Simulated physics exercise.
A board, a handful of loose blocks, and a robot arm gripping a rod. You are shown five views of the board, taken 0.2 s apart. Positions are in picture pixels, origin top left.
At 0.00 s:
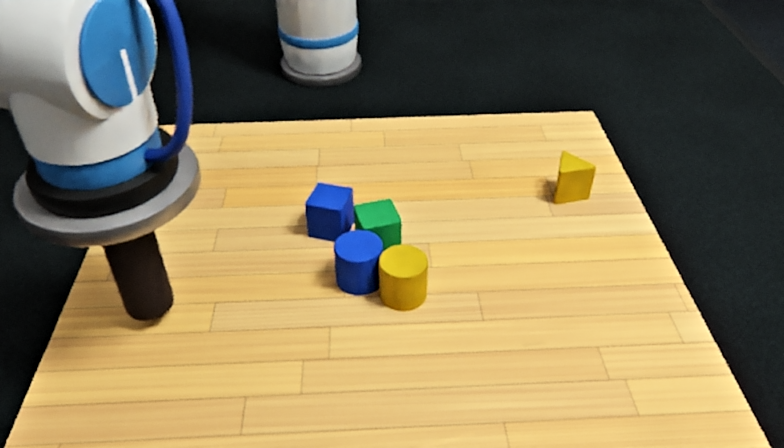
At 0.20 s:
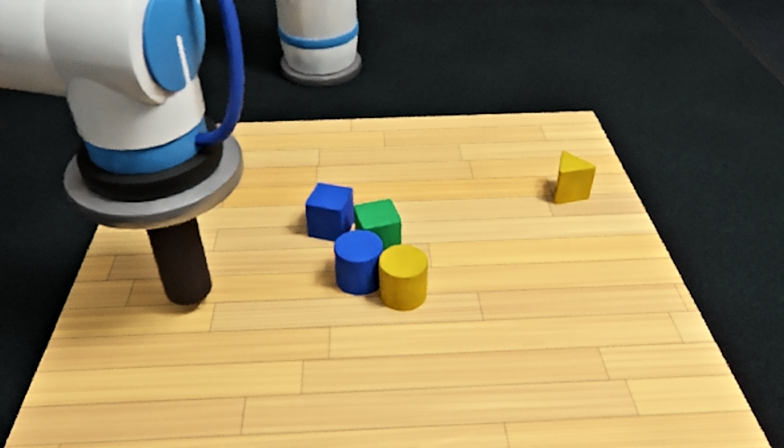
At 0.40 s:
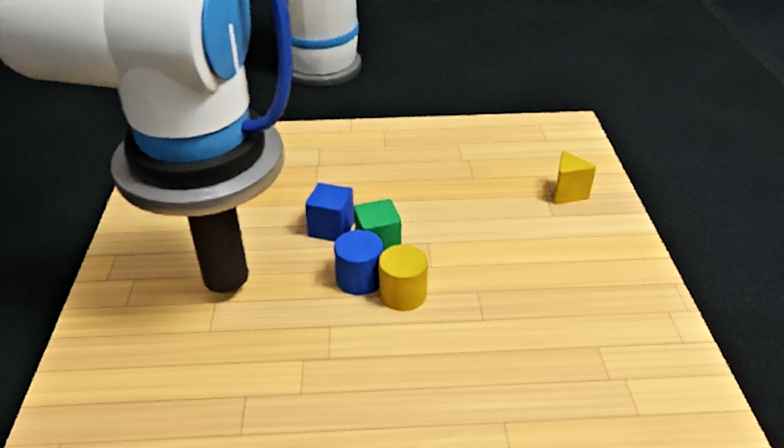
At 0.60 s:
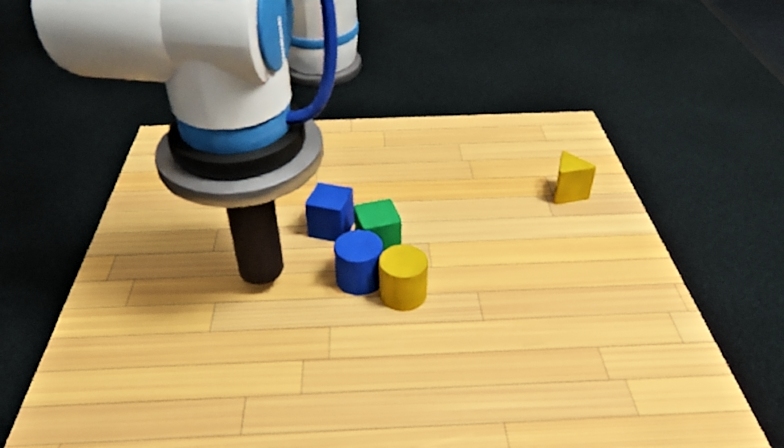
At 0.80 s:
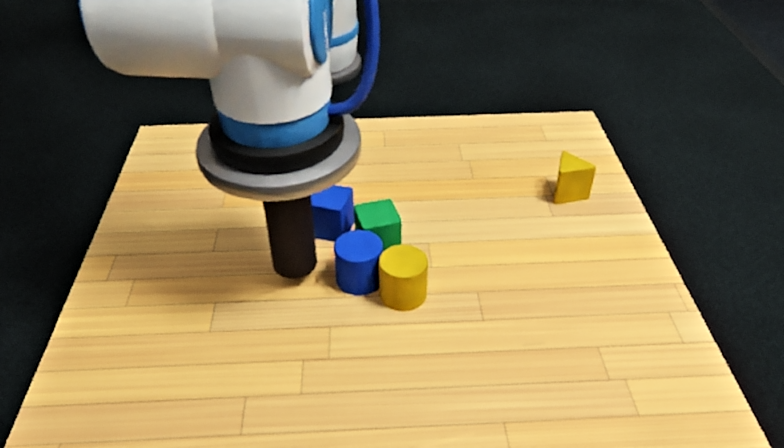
Robot arm gripping a dark rod, sliding it rightward across a wooden board to beside a cluster of blue, green and yellow blocks.
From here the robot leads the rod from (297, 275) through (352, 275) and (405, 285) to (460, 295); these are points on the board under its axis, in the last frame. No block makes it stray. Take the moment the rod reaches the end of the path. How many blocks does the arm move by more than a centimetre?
I'm going with two.
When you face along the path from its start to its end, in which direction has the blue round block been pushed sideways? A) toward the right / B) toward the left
I'll go with B - toward the left.
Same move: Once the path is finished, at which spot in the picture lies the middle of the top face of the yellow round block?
The centre of its top face lies at (497, 289).
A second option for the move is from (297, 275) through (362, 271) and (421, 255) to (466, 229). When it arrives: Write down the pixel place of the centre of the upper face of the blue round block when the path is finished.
Just about (465, 239).
The first path, step by step. One third of the way, rod (352, 265); blue round block (397, 245); yellow round block (435, 267).
Two thirds of the way, rod (406, 275); blue round block (453, 245); yellow round block (472, 278).
At the end, rod (461, 285); blue round block (498, 241); green square piece still; yellow round block (497, 289).
